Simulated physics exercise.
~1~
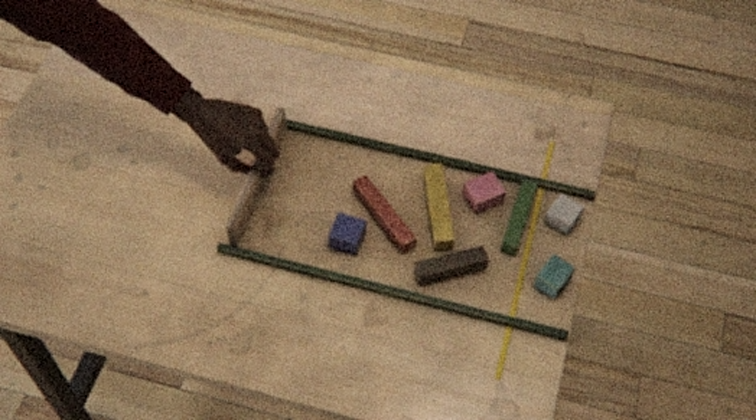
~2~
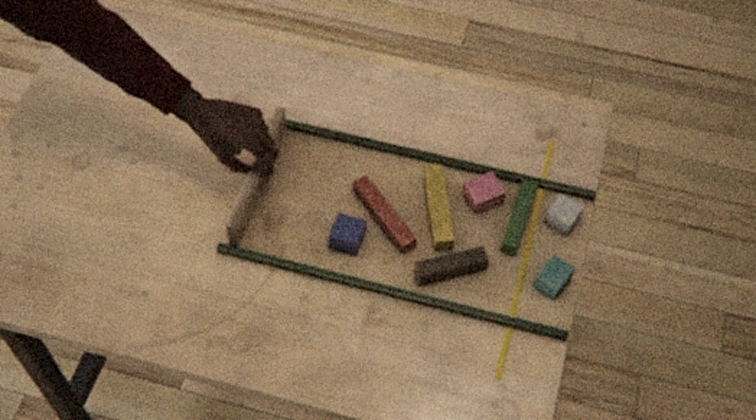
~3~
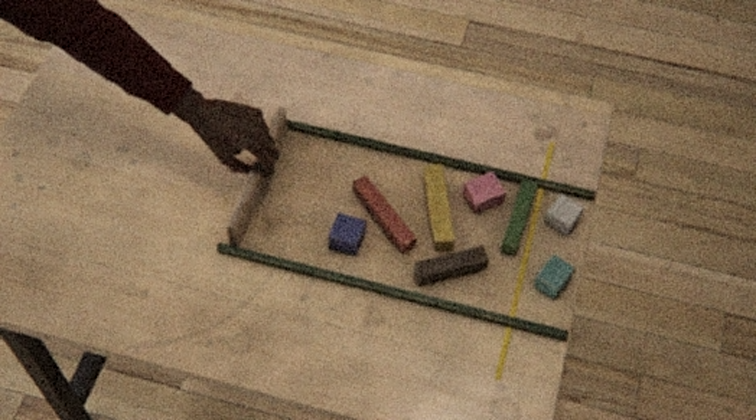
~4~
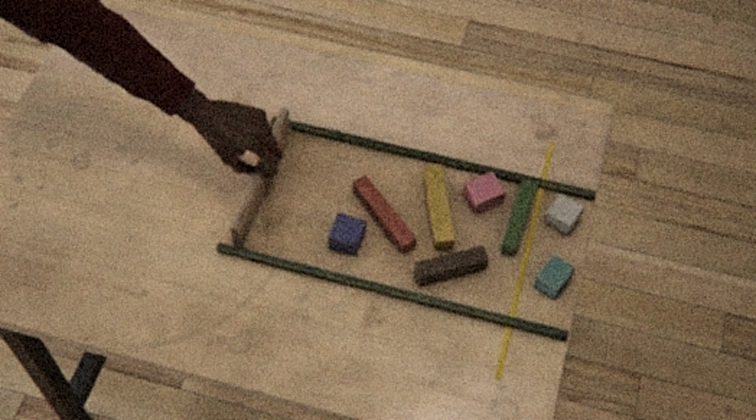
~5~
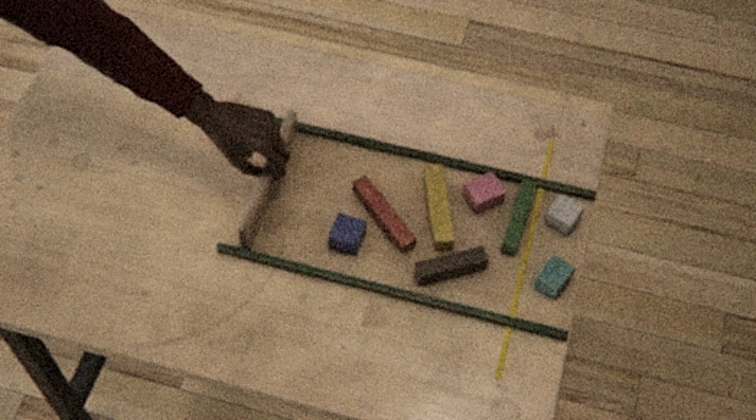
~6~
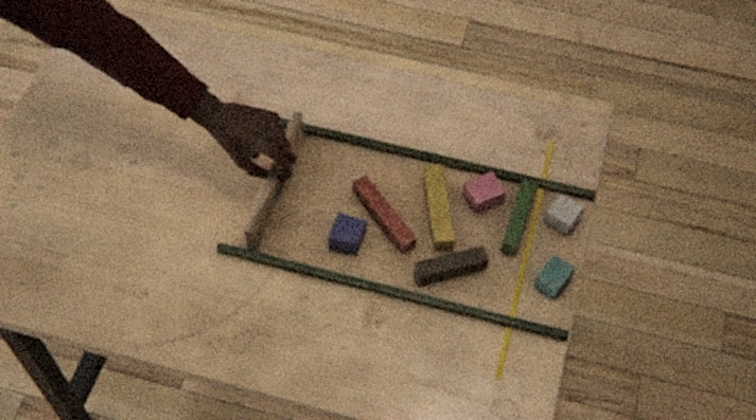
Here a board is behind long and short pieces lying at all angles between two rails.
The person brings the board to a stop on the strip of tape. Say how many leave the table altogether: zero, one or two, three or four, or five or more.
The push clears three or four off the end, I'd bet.
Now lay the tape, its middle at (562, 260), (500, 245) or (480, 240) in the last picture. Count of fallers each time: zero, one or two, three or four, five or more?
Going tape by tape, I get 5 or more, then either one or two, then zero.
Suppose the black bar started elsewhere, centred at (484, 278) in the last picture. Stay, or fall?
Here the black bar stays aboard.
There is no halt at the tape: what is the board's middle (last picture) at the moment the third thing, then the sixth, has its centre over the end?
At roughly (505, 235), then roughly (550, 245).
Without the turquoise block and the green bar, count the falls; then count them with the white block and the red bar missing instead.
Well, the first time you'd get 1, and the next time 2.
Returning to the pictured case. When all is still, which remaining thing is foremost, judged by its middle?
Foremost: The pink block.
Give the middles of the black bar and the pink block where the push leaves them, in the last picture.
The first comes to rest at (553, 307), and the second at (587, 210).
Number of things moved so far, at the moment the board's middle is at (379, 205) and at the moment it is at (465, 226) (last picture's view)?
Tally at point one: 2; at point two: 7.
Early on, none off yet; turquoise block at rest near (554, 277); white block at rest near (564, 215); green bar at rest near (519, 217).
Finally, the number that fall off is three or four; lost, green bar, white block and turquoise block.
